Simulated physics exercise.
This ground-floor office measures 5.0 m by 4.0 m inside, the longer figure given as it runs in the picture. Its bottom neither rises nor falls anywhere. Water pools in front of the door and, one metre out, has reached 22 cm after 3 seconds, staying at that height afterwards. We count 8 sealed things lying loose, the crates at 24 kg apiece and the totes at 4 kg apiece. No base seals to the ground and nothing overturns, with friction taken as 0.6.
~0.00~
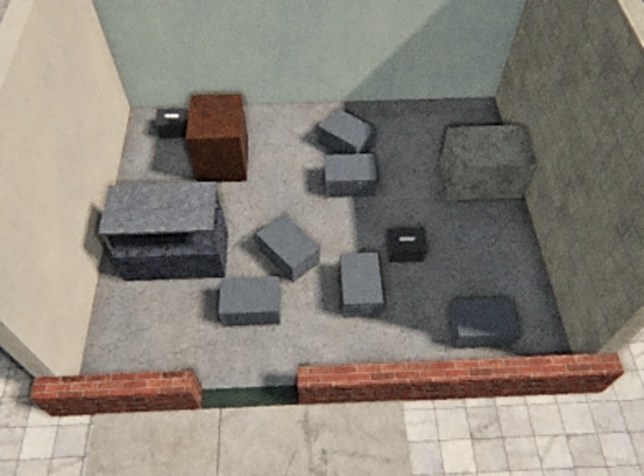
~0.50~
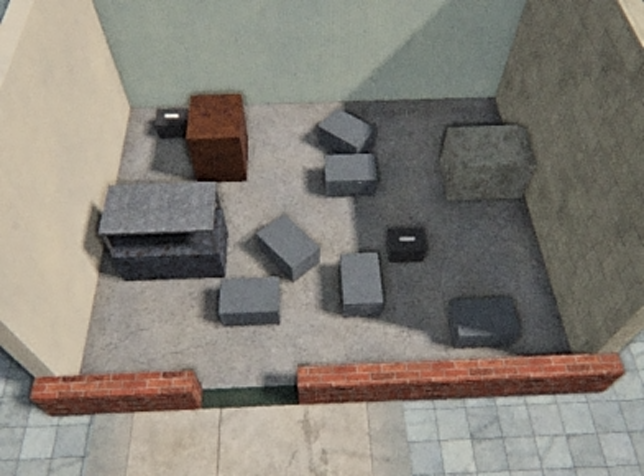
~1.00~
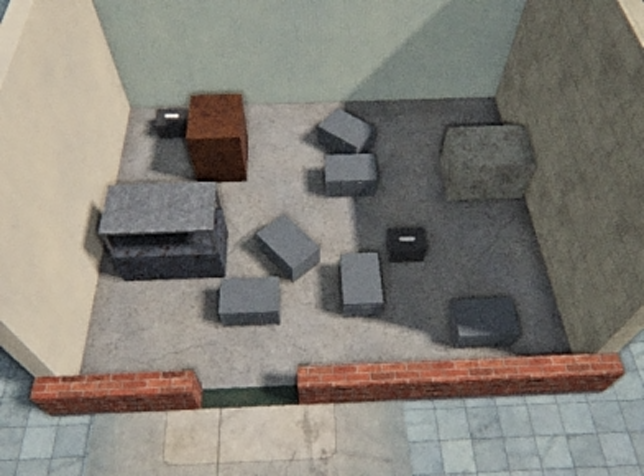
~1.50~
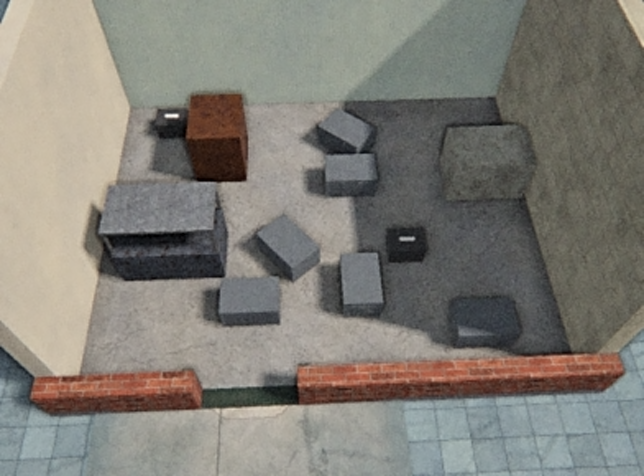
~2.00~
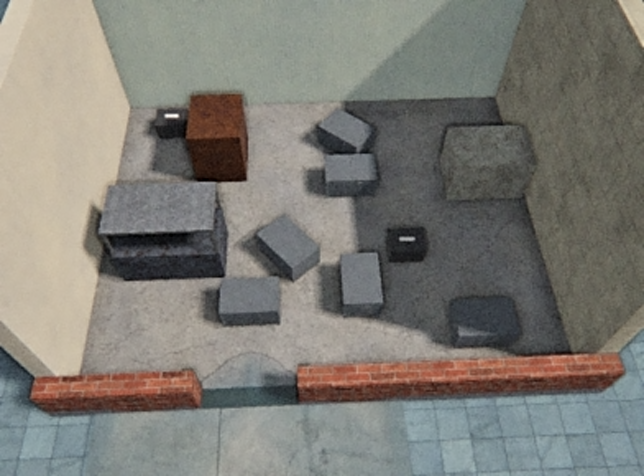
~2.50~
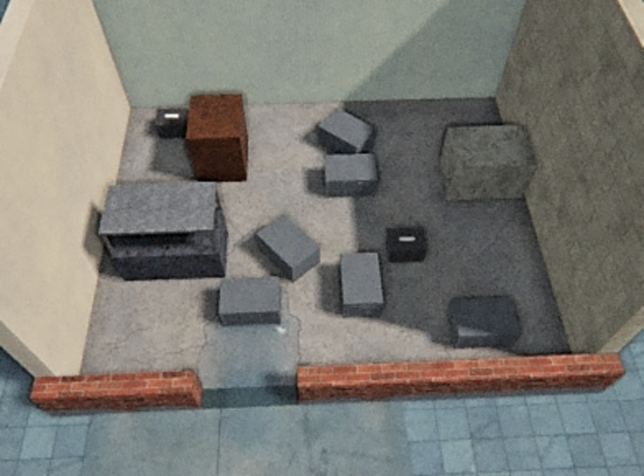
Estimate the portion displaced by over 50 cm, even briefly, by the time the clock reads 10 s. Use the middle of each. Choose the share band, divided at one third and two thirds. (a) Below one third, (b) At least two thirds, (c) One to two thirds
Option c: One to two thirds.
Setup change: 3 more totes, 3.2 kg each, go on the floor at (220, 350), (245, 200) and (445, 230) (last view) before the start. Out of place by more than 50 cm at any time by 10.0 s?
First one crosses the line, second one stays inside the line, third one crosses the line.
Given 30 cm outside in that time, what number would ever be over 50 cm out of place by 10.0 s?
That would give 4.
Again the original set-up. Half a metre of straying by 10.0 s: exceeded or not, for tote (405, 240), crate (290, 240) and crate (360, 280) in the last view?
Taking them in that order, the first is beyond the limit, the second beyond the limit and the third within the limit.
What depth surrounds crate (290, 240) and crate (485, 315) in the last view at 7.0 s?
Roughly 7 and 1 cm.
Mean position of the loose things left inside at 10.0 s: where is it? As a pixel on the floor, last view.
The centre is close to (352, 210).
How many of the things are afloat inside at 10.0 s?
The number is 2.
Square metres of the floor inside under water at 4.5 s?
Wet: Near 6.0 m2.
After 3.5 s 0 of 8 are over 50 cm from their spots; 0 afloat.
After 4.5 s 1 of 8 are over 50 cm from their spots; 0 afloat.
After 7.0 s 2 of 8 are over 50 cm from their spots; 0 afloat.
After 10.0 s 4 of 8 are over 50 cm from their spots, and 4 have been at some point; 2 afloat.
